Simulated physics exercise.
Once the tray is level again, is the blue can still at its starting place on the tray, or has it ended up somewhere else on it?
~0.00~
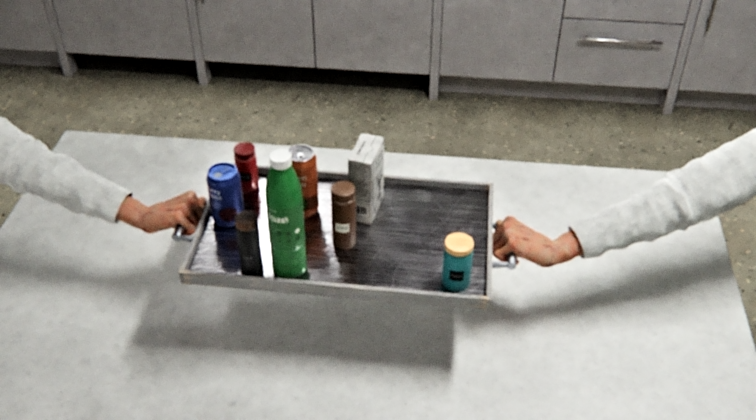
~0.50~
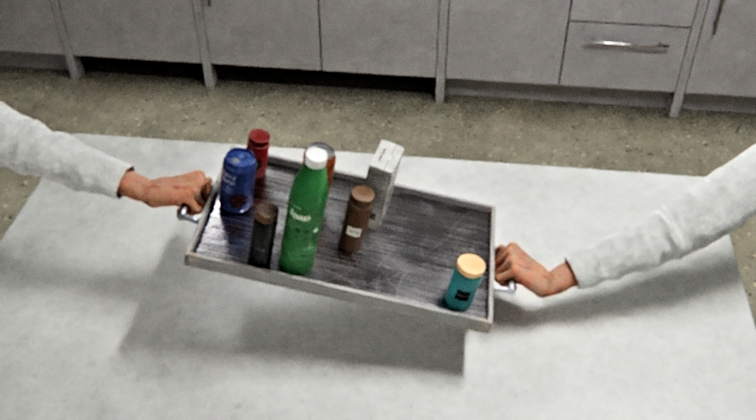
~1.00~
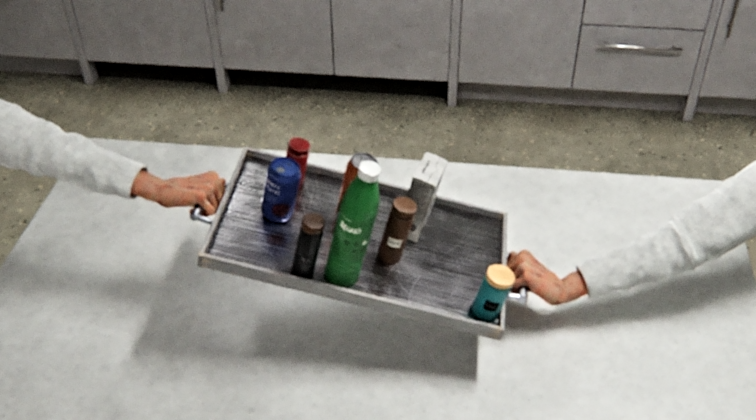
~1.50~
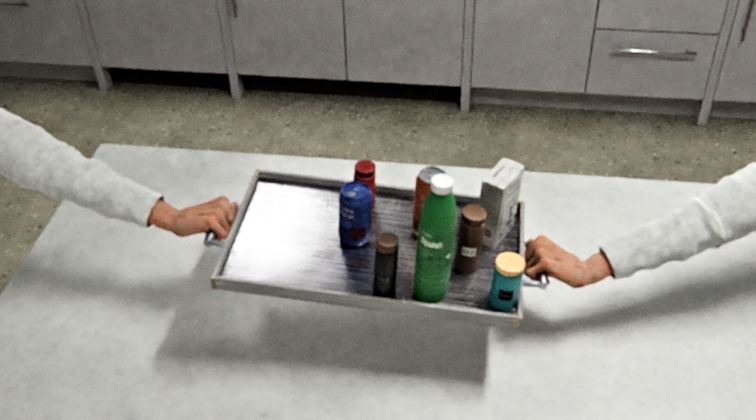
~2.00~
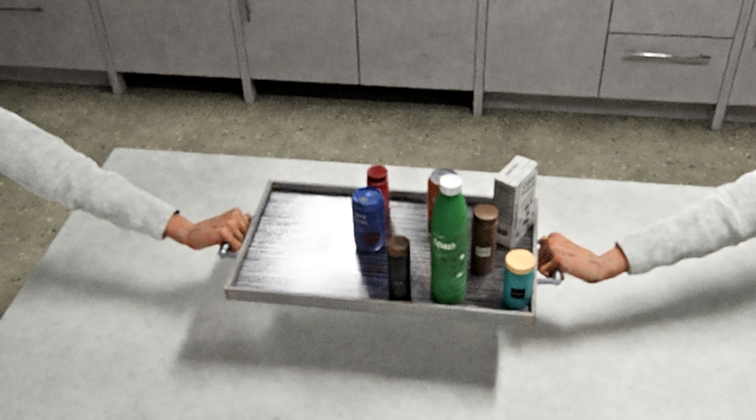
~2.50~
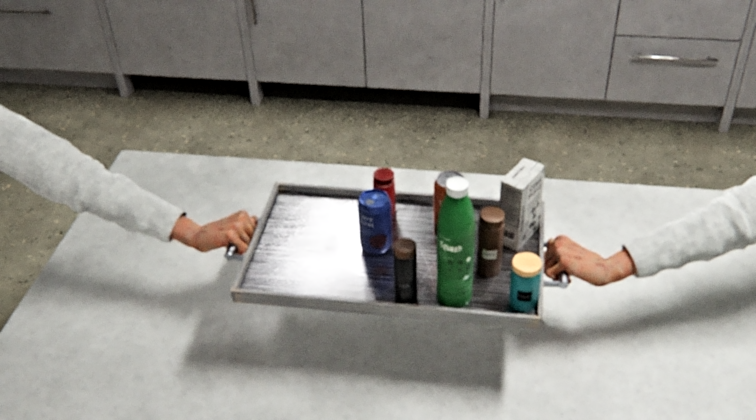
It has ended up somewhere else. The blue can slides to the right while the tray is tipped and finishes standing near the middle, well away from the left end where it began.
